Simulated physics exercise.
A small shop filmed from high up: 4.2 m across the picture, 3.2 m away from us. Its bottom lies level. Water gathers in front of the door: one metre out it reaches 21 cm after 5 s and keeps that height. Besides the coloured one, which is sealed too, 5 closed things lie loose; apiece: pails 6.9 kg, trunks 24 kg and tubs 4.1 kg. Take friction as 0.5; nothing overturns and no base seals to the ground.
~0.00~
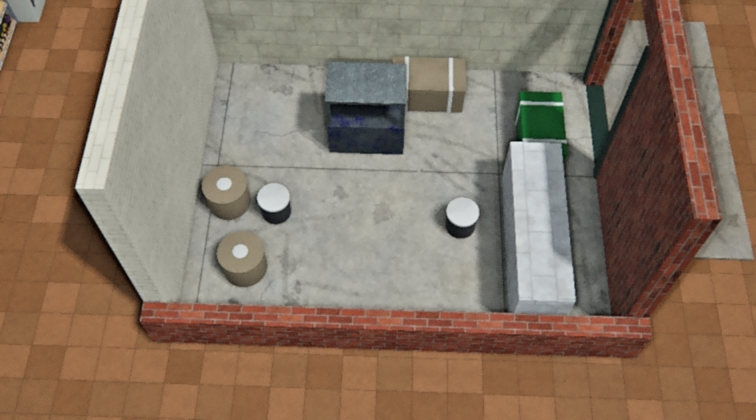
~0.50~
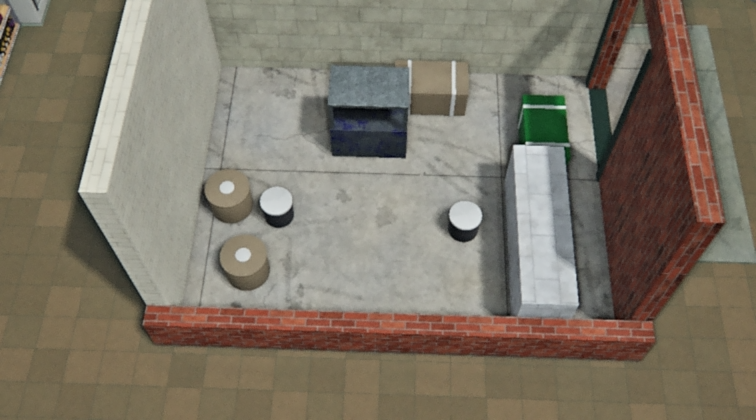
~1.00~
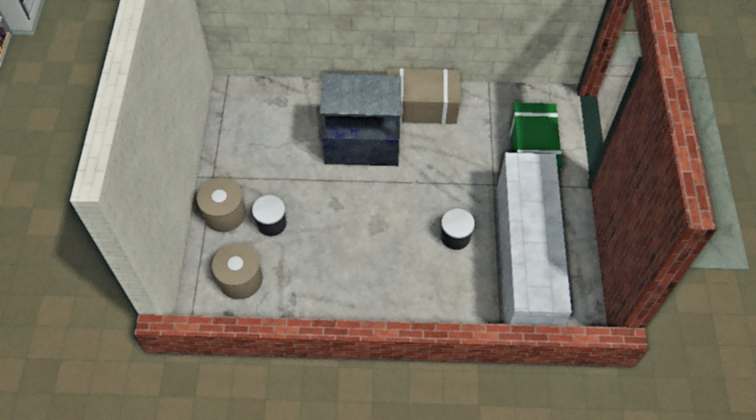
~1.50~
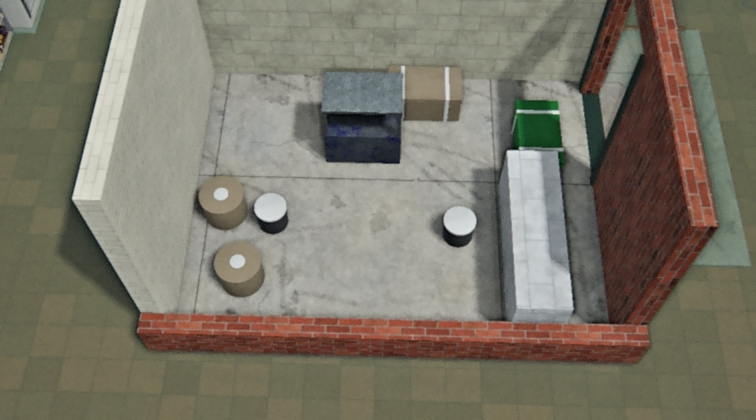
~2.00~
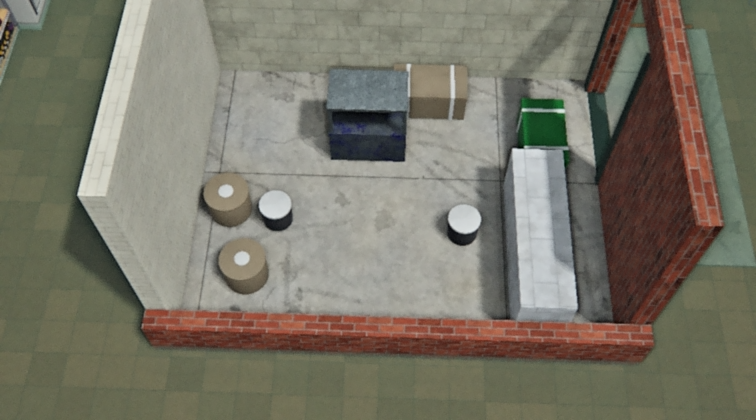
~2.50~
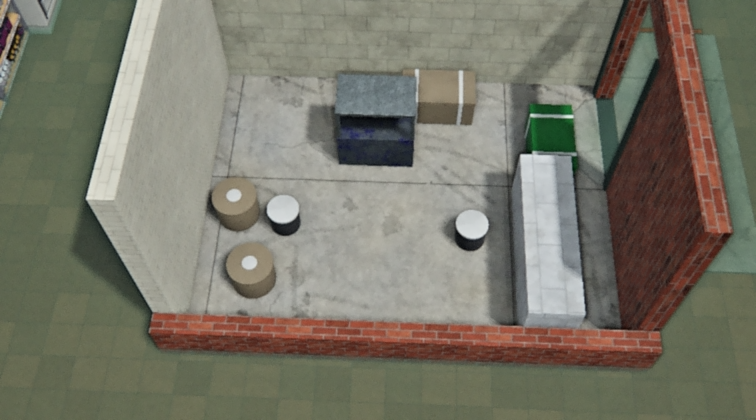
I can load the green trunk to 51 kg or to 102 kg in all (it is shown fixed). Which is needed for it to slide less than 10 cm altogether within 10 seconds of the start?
I expect that only the higher weight holds it.
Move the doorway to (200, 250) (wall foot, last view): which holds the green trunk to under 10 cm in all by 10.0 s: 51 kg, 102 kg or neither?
Then the lower weight is enough.
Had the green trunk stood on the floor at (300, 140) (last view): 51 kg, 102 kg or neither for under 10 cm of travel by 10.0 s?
Either load holds.
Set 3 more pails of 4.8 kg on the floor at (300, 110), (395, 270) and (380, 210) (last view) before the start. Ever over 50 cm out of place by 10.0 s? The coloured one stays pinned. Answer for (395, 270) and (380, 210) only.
In that order: Less, under.
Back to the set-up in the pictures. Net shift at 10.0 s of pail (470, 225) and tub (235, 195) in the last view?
In turn: 0 cm, 30 cm.
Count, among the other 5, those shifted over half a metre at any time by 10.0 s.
That makes 1.
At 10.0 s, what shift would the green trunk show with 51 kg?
Roughly 120 cm.
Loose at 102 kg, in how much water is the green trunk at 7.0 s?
Roughly 9 cm.
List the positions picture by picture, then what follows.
In the first frame, the green trunk at (543, 122), on the bottom; 0.0 m2 under water; 0 of 6 have shifted.
In the second frame, the green trunk at (546, 125), on the bottom; water covers 0.0 m2; 0 of 6 have shifted.
In the third frame, the green trunk at (538, 133), on the bottom; water covers 0.0 m2; 0 of 6 have shifted.
In the fourth frame, the green trunk at (540, 130) rests on the ground; water covers 0.0 m2; 0 of 6 have shifted.
In the fifth frame, the green trunk at (545, 129), on the bottom; 0.0 m2 under water; 0 of 6 have shifted.
In the sixth frame, the green trunk at (553, 135), on the bottom; water covers 0.3 m2; 0 of 6 have shifted.
After 3.5 s the green trunk would be 0 cm from its start with 51 kg and 0 cm from its start with 102 kg; 5 cm of water round it then.
After 4.5 s the green trunk would be 0 cm from its start with 51 kg and 0 cm from its start with 102 kg; 6 cm of water round it then.
After 7.0 s the green trunk would be 53 cm from its start with 51 kg and 0 cm from its start with 102 kg; 9 cm of water round it then.
After 10.0 s the green trunk would be 118 cm from its start with 51 kg and 0 cm from its start with 102 kg; 10 cm of water round it then.
